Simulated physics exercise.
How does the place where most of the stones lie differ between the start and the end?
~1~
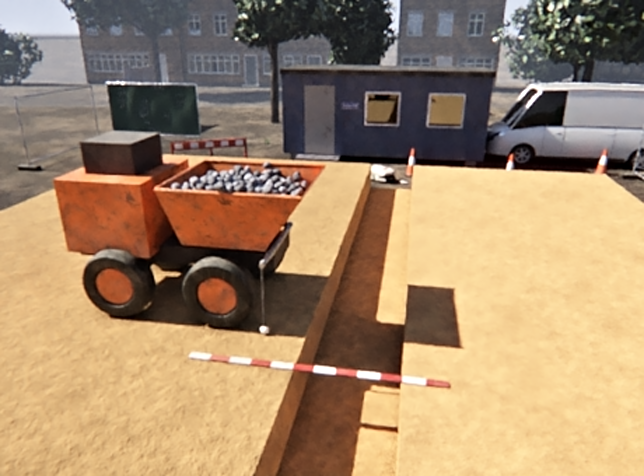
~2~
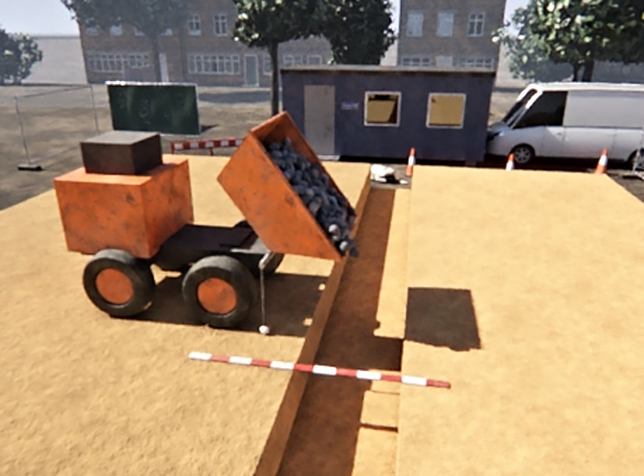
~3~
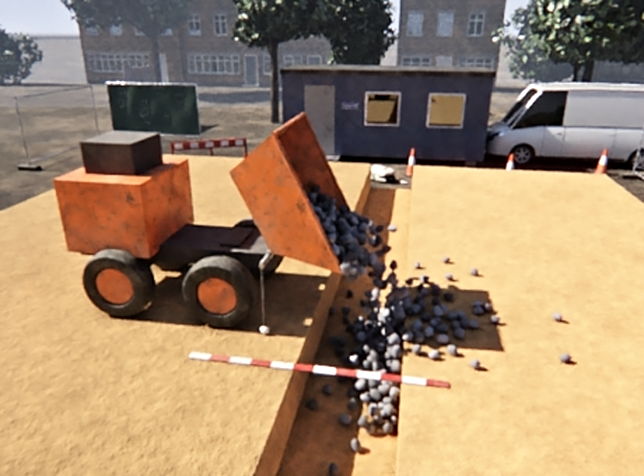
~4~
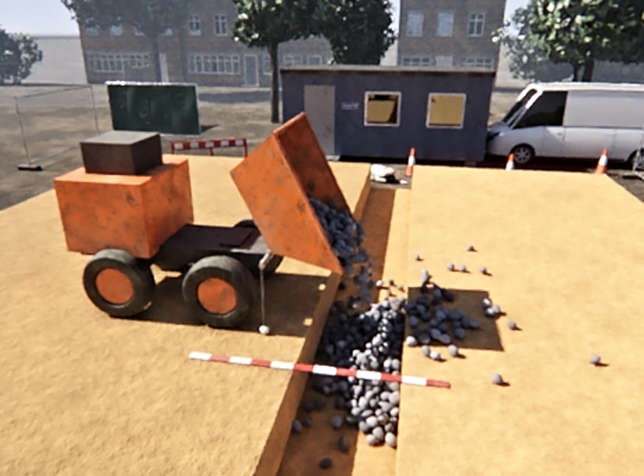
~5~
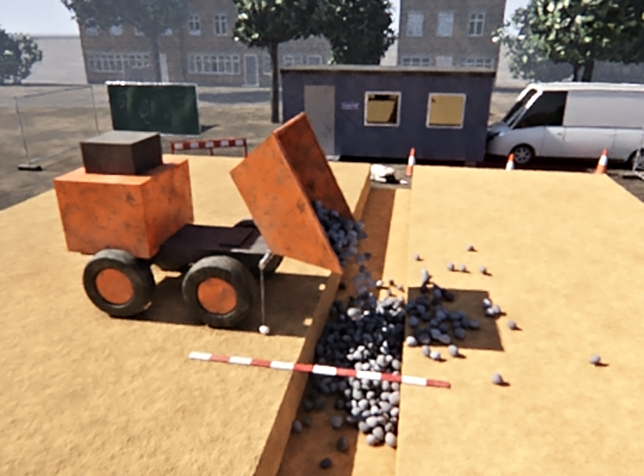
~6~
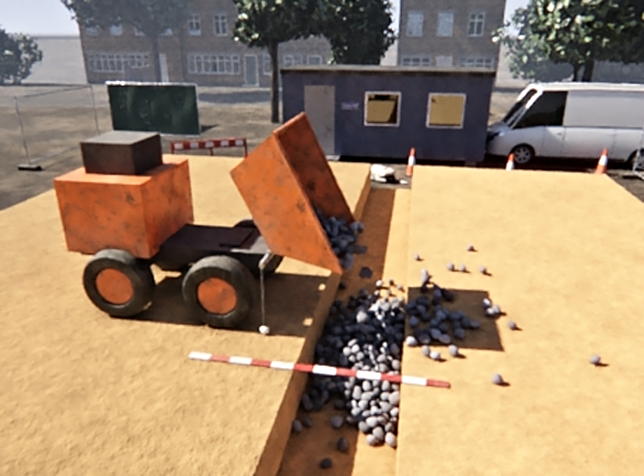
At the start the stones are all in the orange body of the dumper. By the end most of them lie lower down and further right, heaped in the trench.
